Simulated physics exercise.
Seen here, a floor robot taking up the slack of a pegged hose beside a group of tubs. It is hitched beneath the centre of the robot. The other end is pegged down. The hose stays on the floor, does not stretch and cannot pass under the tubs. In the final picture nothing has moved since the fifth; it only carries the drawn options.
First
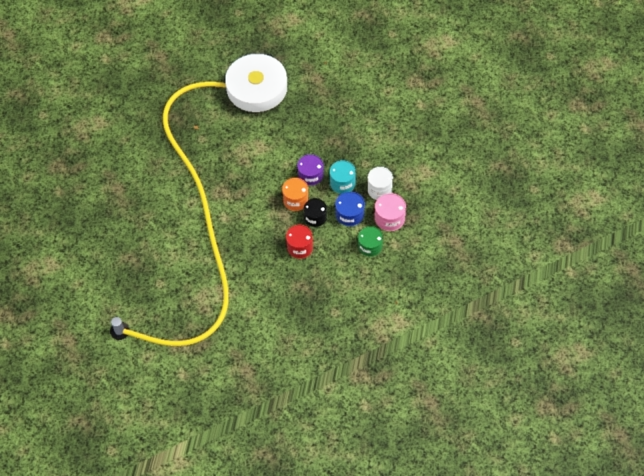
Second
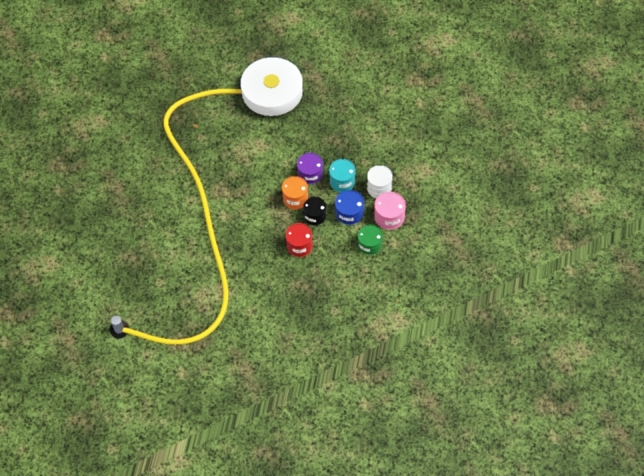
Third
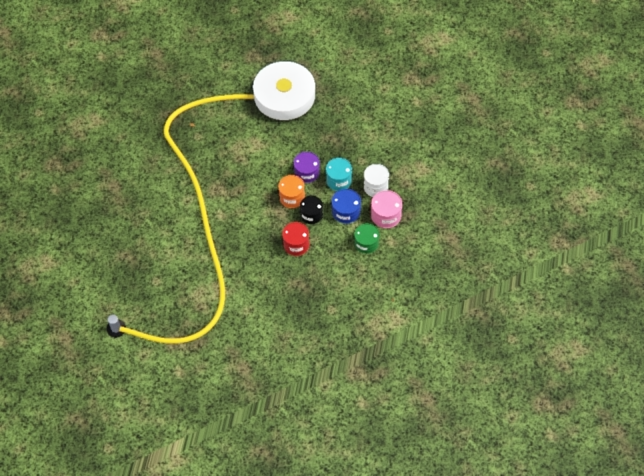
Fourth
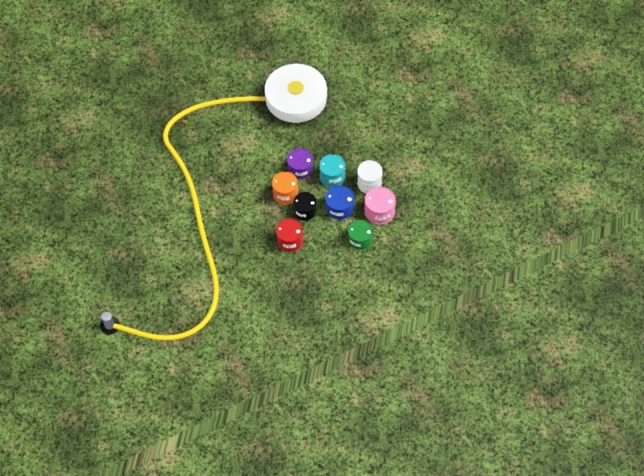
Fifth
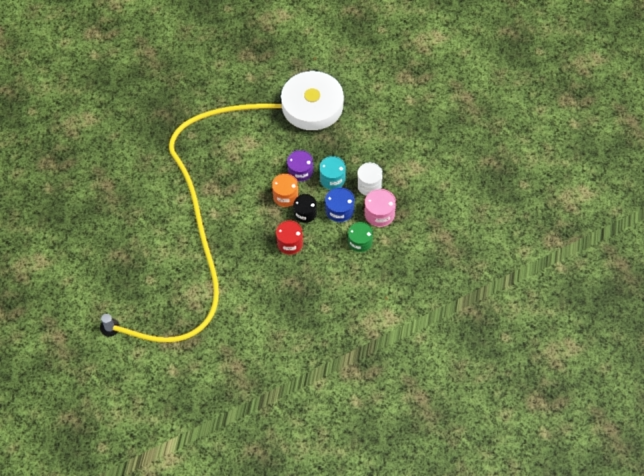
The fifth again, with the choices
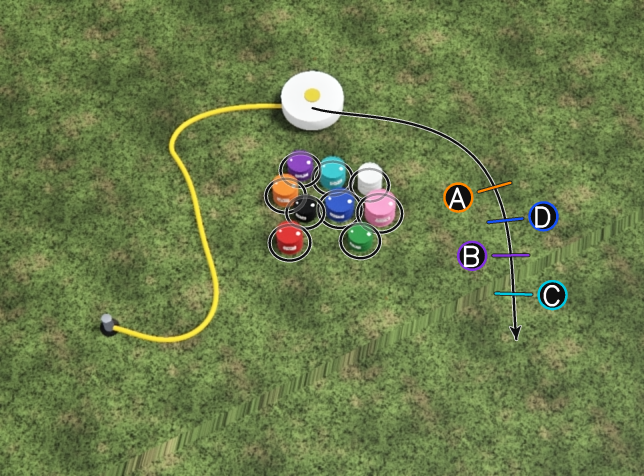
A round white robot with a yellow centre glides slowly to the right and slightly downward across the grass, drawing a yellow hose behind it. The upper stretch of the curved hose lengthens and straightens while its other end stays pegged at lower left, and the cluster of colourful tubs stays put.
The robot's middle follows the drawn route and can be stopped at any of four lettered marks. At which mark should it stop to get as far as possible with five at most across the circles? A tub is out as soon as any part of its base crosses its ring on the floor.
B.
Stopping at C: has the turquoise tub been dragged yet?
By then, yes.
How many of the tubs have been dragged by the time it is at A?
The count is none.
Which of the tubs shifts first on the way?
The purple tub.
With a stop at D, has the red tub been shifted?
By then, no.
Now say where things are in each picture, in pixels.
Purple tub (311, 170); white tub (380, 184); blue tub (350, 209), in the first frame.
Robot (272, 88); orange tub (295, 193), in the second frame.
Robot (284, 92); pink tub (386, 209), in the third frame.
Robot (296, 94); red tub (290, 236), in the fourth frame.
Robot (312, 102); turquoise tub (333, 173); purple tub (300, 166); white tub (370, 179), in the fifth frame.
On the marked copy, A at (494, 187); B at (511, 255); C at (513, 294); D at (505, 220); the route from (313, 108) via (485, 171) to (516, 339).
Taking B. A third of the way, robot (413, 118).
Two thirds of the way, robot (492, 173).
When it is over, robot (512, 250); turquoise tub (336, 182); purple tub (310, 185); white tub (368, 185); three over the rings.
As for the rest, A is within the limit but short; C has seven over the rings; D is within the limit but short.
